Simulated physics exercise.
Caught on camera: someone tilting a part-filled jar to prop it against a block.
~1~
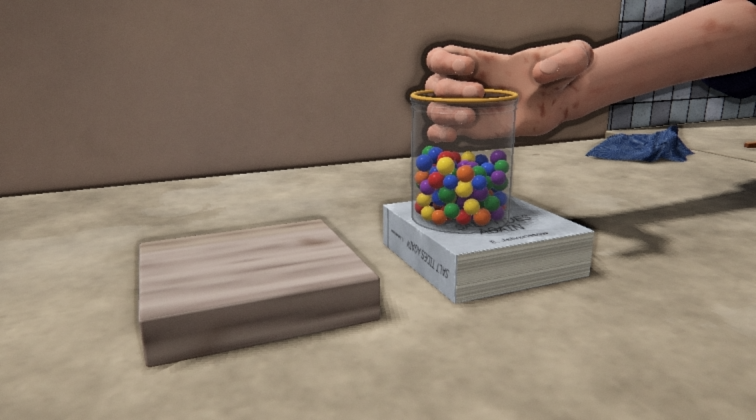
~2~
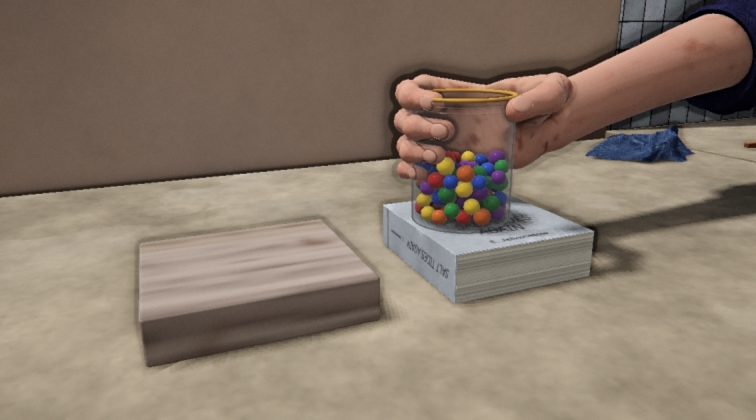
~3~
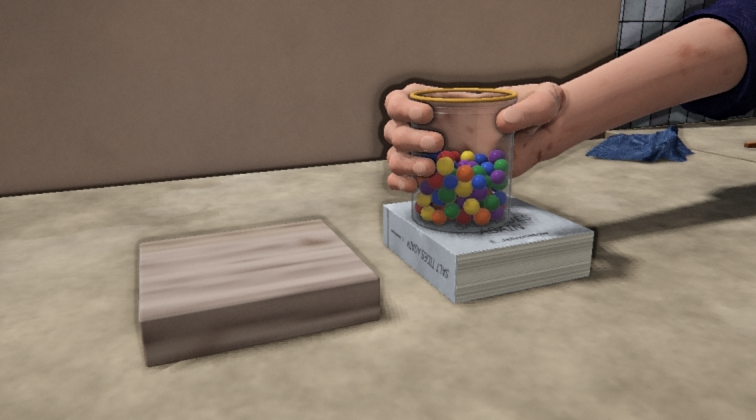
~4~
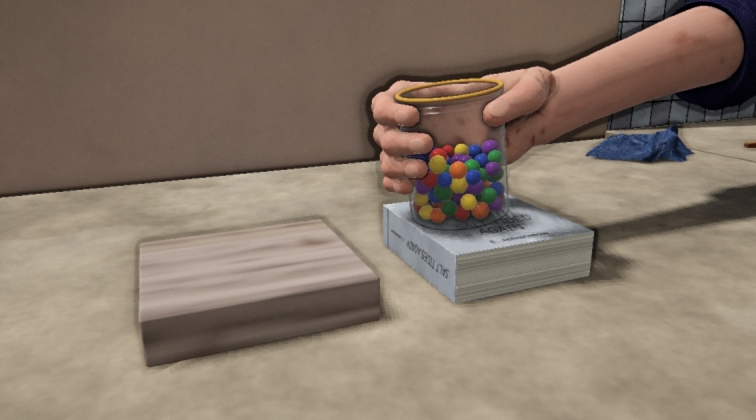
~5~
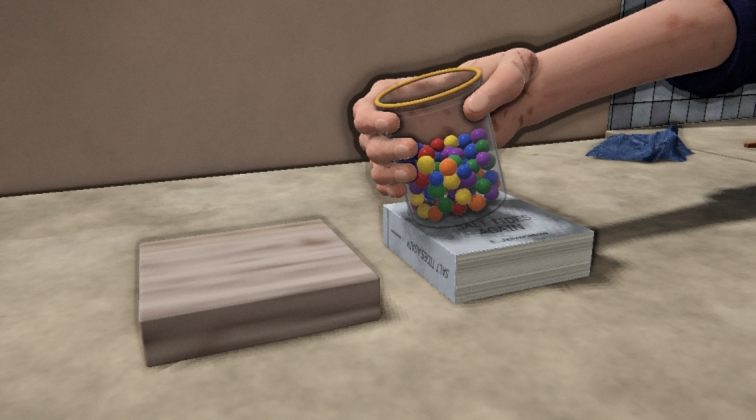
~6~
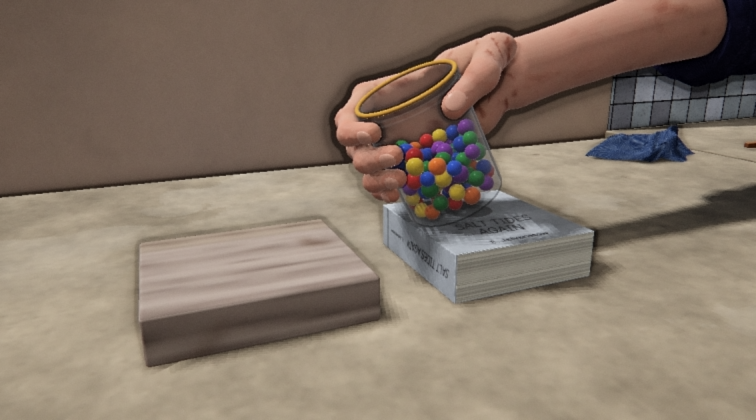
A hand reached around a clear, yellow-rimmed jar partly filled with colourful beads on a thick book, gripped it, and tilted it steadily to the left, towards a flat wooden block.
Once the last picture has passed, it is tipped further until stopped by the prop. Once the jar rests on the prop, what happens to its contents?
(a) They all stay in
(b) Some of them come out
Answer: B.
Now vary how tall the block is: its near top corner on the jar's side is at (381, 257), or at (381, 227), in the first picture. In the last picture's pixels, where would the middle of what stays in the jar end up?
First try: Around (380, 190). Second try: Around (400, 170).
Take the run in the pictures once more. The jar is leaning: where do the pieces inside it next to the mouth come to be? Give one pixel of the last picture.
Check around (289, 239) in the final view.
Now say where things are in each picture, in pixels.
The first frame shows jar at (462, 158), half full of round plastic beads; block at (252, 279), its top below the jar's foot.
The second frame shows jar at (462, 158), upright; rim at (419, 98); top of the contents at (449, 167).
The third frame shows jar at (461, 157), upright; rim at (418, 98); block at (252, 279).
The fourth frame shows jar at (454, 152), leaning 7°; rim at (403, 100); top of the contents at (459, 162).
The fifth frame shows jar at (443, 147), leaning 17°; rim at (382, 105); block at (252, 279).
The sixth frame shows jar at (431, 144), leaning 27°; rim at (361, 115); block at (252, 279), its top below the jar's foot.
Then, 0.71 s after the last picture, the jar leans 60°; everything is still inside.
Then, 1.33 s after the last picture, the jar leans 90°; everything is still inside.
Then, 1.87 s after the last picture, the jar rests on the block at 96°; about a quarter of the round plastic beads out of it.
By the end, the jar rests on the block at 96°; about half of the round plastic beads out of it.
